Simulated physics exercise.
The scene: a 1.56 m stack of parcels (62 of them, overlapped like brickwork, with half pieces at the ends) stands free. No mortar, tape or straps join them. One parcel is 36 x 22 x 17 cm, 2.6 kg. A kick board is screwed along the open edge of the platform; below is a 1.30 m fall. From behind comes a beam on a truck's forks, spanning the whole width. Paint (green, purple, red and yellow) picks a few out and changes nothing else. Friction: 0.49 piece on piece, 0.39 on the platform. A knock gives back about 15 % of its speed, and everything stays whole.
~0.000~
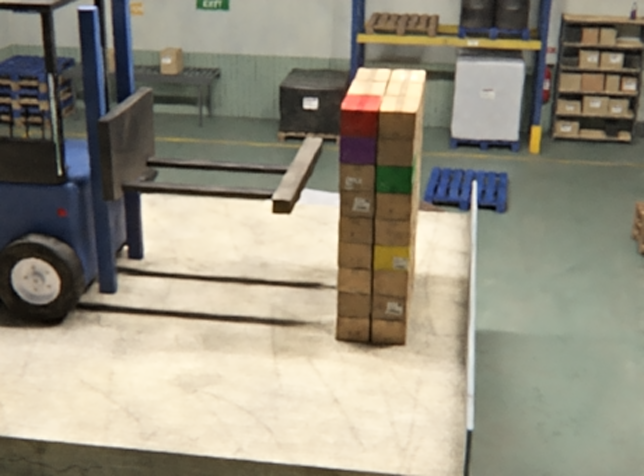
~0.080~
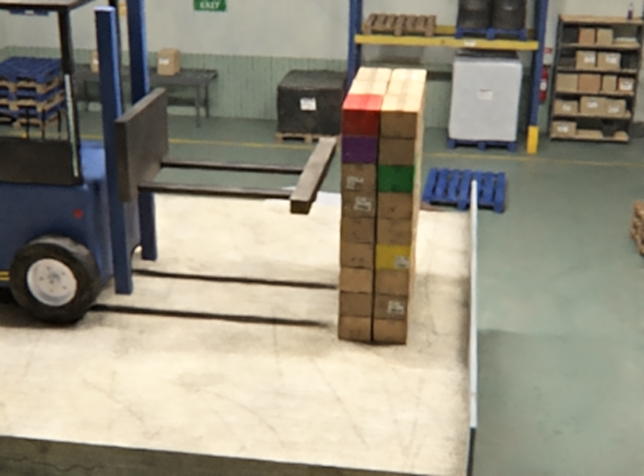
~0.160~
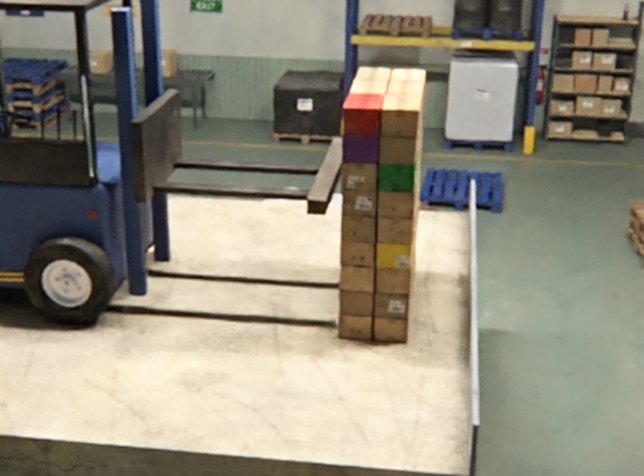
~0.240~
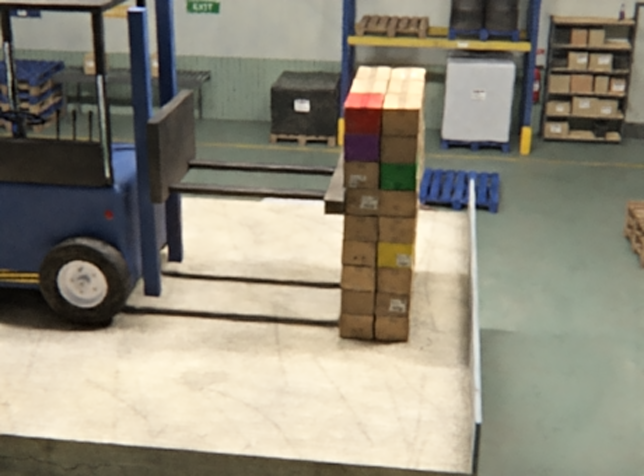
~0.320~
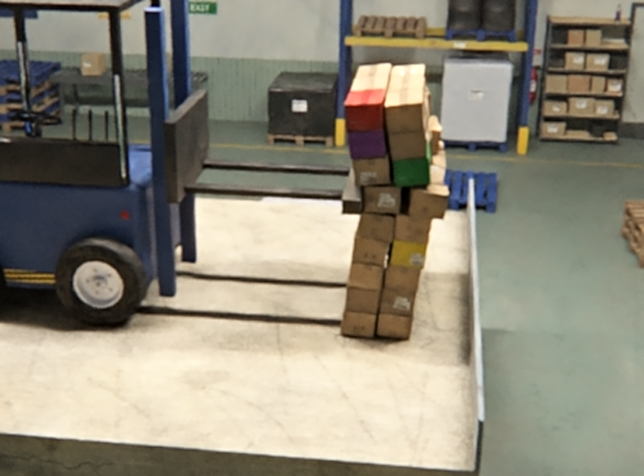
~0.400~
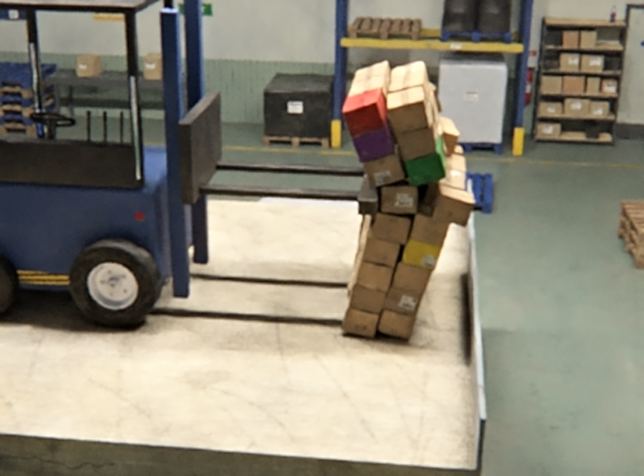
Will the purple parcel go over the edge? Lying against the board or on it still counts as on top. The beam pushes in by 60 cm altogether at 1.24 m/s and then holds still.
In the end the purple parcel is still on top.
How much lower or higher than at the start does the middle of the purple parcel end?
It ends some 120 cm lower.
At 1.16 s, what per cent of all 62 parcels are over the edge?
By then 30 per cent.
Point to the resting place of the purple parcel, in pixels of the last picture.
At about (314, 311).
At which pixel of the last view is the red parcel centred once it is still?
Around (173, 404).
After 0.54 s, none of the 62 parcels over the edge, 61 disturbed; purple parcel 45° from how it stood; red parcel 45° from how it stood, 10 cm lower.
After 0.76 s, none of the 62 parcels over the edge, 56 disturbed; purple parcel on its side; red parcel on its side.
After 1.16 s, 18 of the 62 parcels over the edge; purple parcel on its side; yellow parcel on its side.
After 1.60 s, 28 of the 62 parcels over the edge; purple parcel on its side; yellow parcel on its side.
In the end (2.5 s), 28 of the 62 parcels over the edge; purple parcel on its side; red parcel on its side; yellow parcel on its side. From the last view, middles, purple parcel near (314, 311), red parcel near (173, 404).
